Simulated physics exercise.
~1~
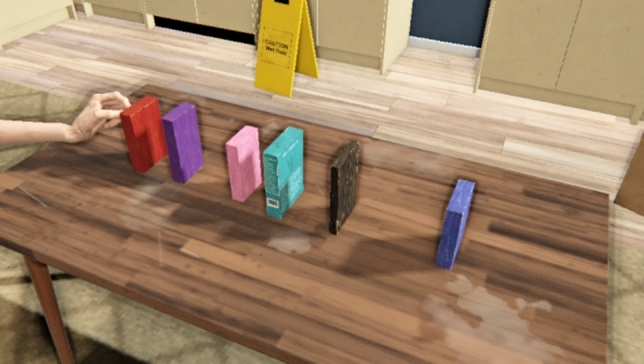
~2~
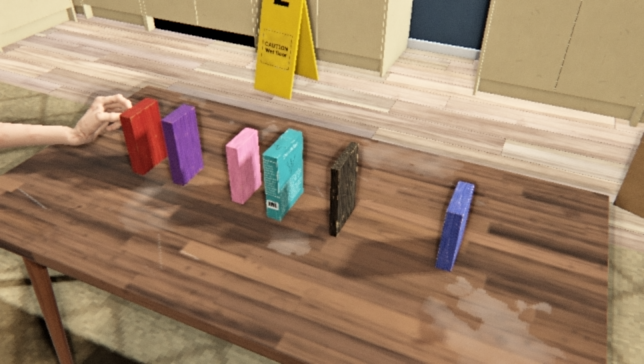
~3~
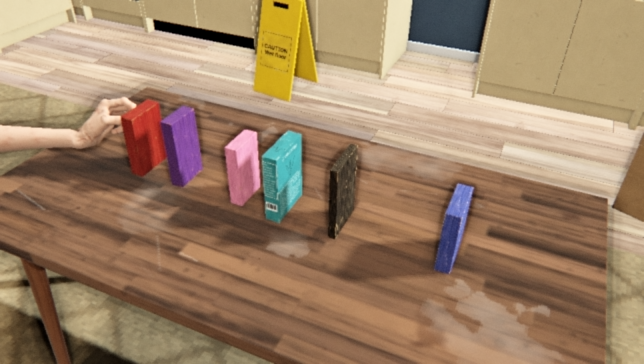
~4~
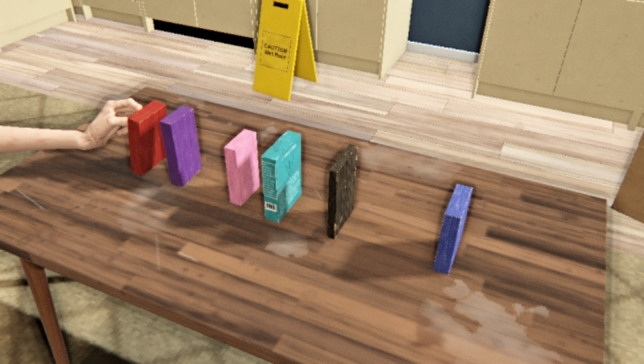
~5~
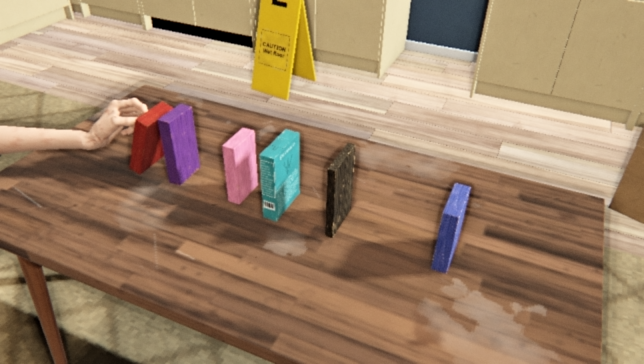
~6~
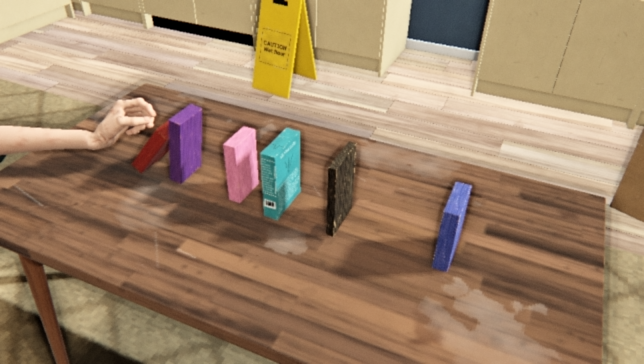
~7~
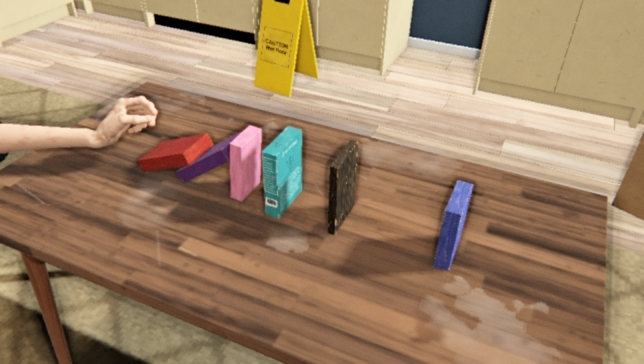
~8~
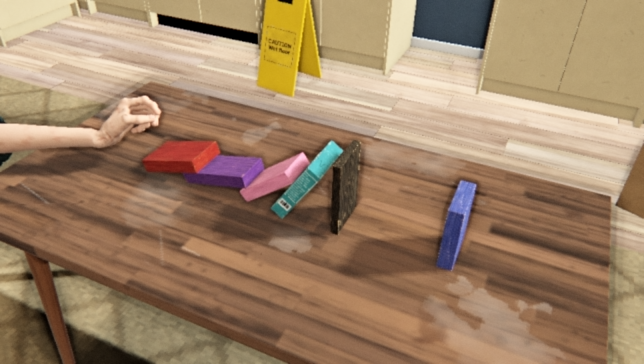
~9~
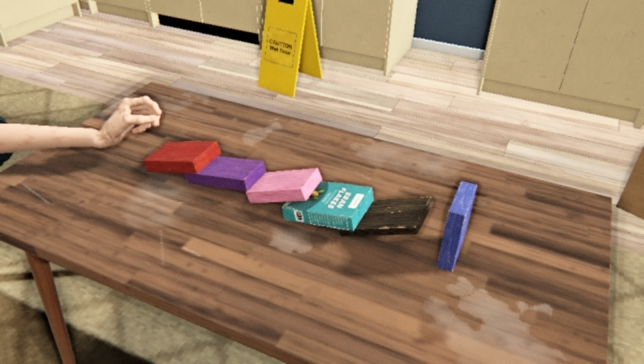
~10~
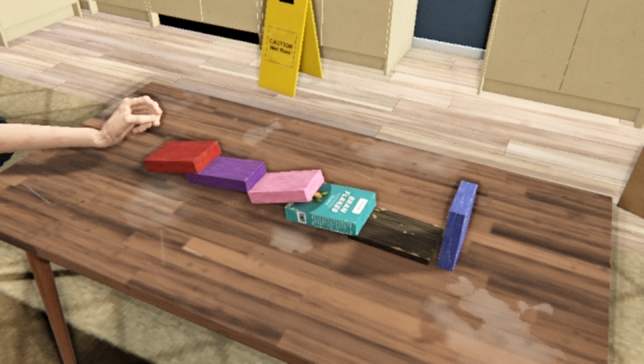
At first, six book-like blocks stand upright in a line on a wooden table, red, purple, pink, turquoise, black and, set farther apart at the right, blue. A hand at the left tips the red one gently towards its neighbour, then keeps still. The red block leans into the purple one, and both go over to the right. The pink and turquoise blocks tilt and fall in turn, and the black one topples after them. At the end, five blocks lie in an overlapping row, the black one reaching the foot of the blue block, which still stands.
